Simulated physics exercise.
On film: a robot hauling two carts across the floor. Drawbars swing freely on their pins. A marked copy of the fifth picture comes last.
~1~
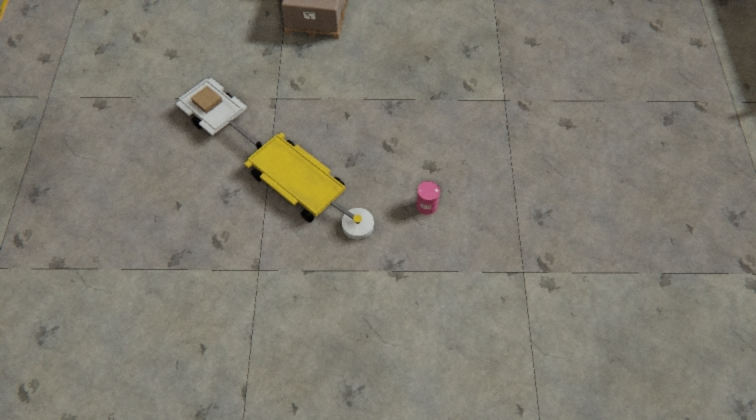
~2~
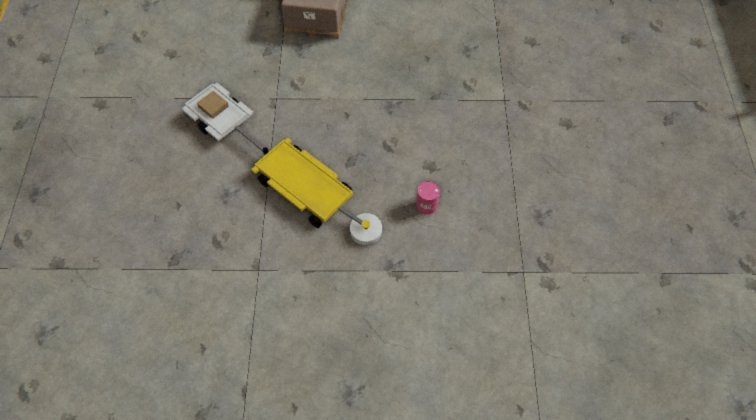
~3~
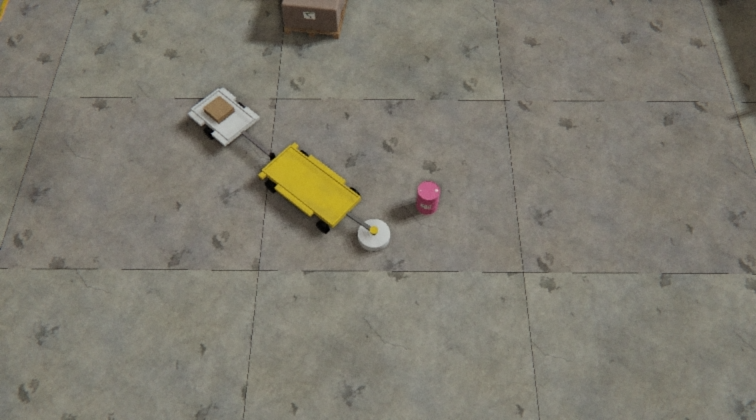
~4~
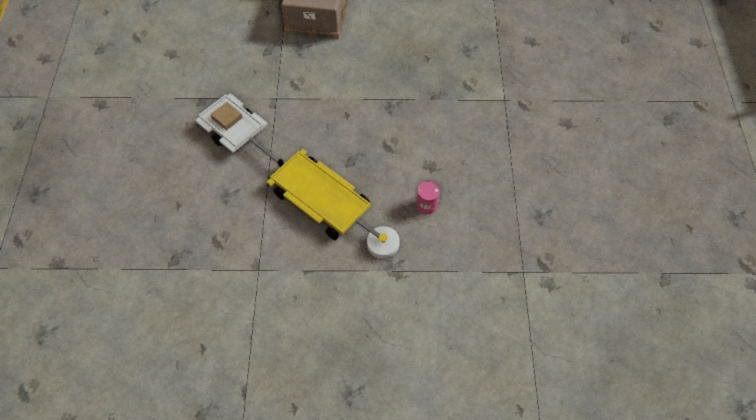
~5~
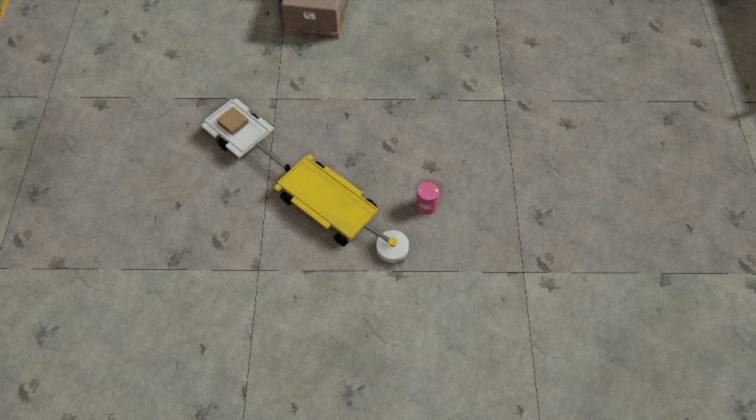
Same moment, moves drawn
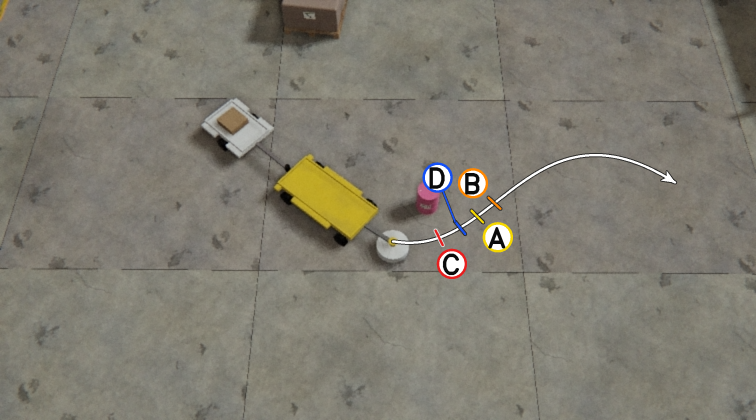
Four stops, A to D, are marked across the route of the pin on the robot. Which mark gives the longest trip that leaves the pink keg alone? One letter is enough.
No farther than D.
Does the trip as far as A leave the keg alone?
No.
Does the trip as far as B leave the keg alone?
For that mark, no.
On the marked copy, A at (477, 216); B at (494, 203); C at (439, 238); D at (460, 228); the route from (393, 241) via (531, 176) to (675, 183).
Taking D. A third of the way, robot (417, 247), last cart (251, 137).
Two thirds of the way, robot (440, 241), last cart (263, 147).
When it is over, robot (459, 232), last cart (275, 156); nothing has been touched.
As for the rest, A is too far, the keg has been hit; B is too far, the keg has been hit; C is safe but short.
